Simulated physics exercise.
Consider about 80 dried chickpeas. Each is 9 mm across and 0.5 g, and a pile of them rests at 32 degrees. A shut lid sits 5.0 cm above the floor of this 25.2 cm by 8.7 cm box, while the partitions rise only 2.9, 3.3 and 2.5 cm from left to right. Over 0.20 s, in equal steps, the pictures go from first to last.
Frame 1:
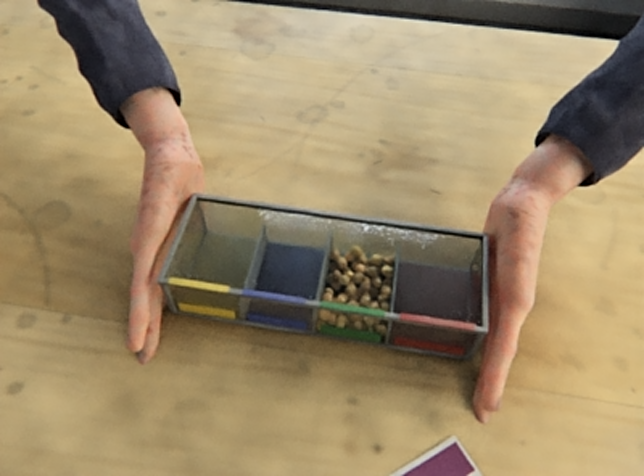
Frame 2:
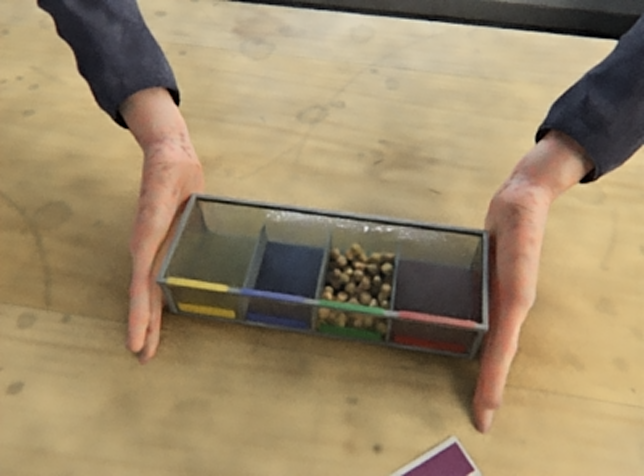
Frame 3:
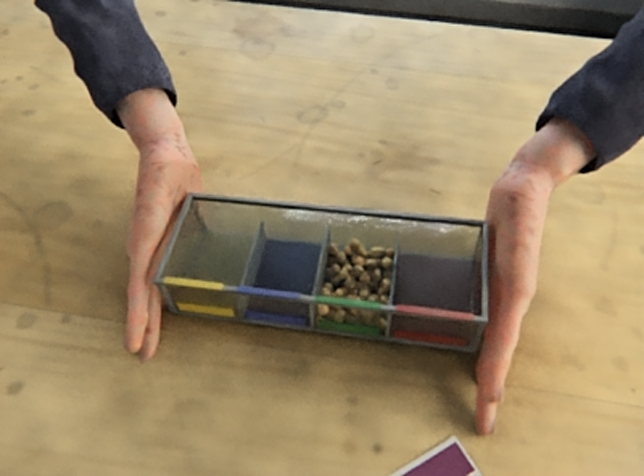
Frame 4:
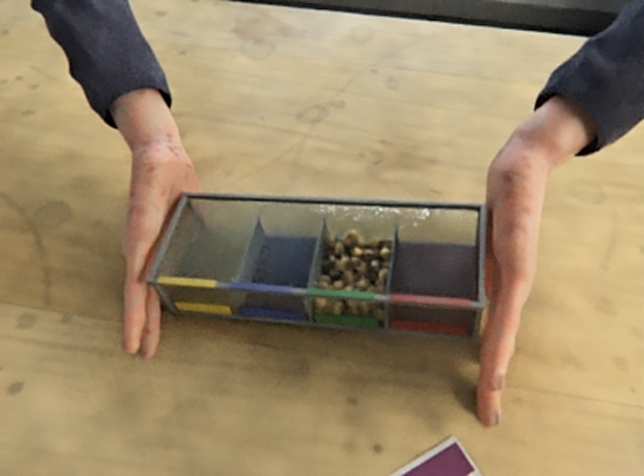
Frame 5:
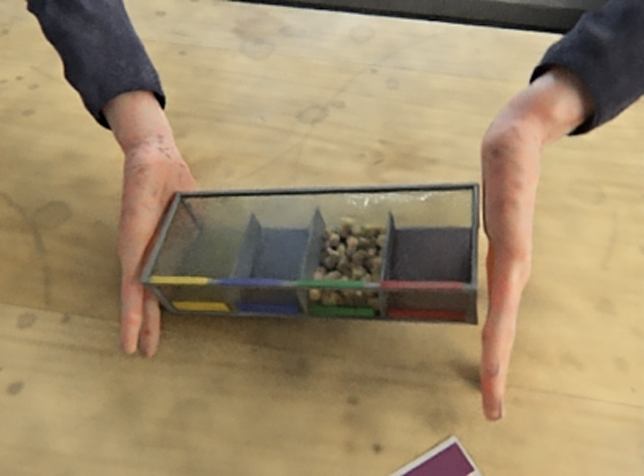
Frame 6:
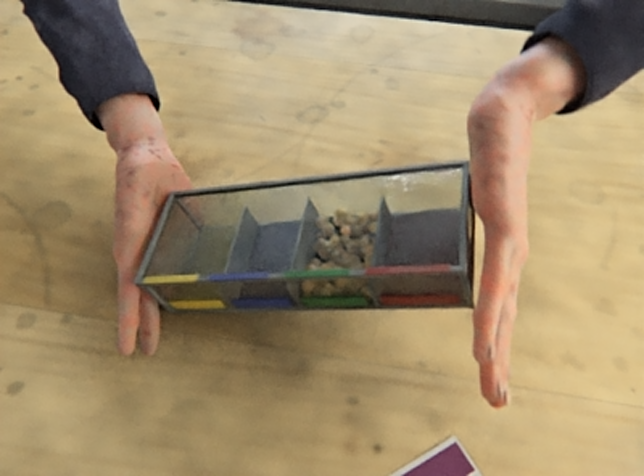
In the video, two hands hold a clear box with yellow, blue, green and red compartments above a wooden table, then gradually tilt it, raising its right end while the small beige balls stay in the green compartment.
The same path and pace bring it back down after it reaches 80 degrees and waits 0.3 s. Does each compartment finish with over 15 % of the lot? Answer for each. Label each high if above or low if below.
Red: Low; blue: Low; green: High; yellow: High.
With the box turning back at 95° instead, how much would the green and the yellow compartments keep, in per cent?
With that change it's green at 60 per cent and yellow at 30 per cent.
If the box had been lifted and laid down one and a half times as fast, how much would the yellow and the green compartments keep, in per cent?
My answer: Yellow gets 25 %, while green gets 60 %.
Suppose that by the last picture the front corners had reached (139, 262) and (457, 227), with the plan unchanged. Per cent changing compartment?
Something like 40 in a hundred.
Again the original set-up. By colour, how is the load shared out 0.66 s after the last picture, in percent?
Red 0 %, blue 15 %, green 75 %, yellow 10 %.
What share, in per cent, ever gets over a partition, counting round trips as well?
25 per cent or so.
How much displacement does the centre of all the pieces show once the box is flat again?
Net shift: Approx. 5.0 cm.
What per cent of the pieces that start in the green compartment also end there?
Around 70 percent stays put.
Then, 0.66 s after the last picture, tilt 80 degrees; blue 15 %, green 75 %, yellow 10 %.
Then, 1.10 s after the last picture, tilt 43 degrees; blue 5 %, green 75 %, yellow 25 %.
Then, 1.61 s after the last picture, tilt 0 degrees; blue 5 %, green 75 %, yellow 25 %.
In the end, red 0 %, blue 5 %, green 75 %, yellow 25 %.
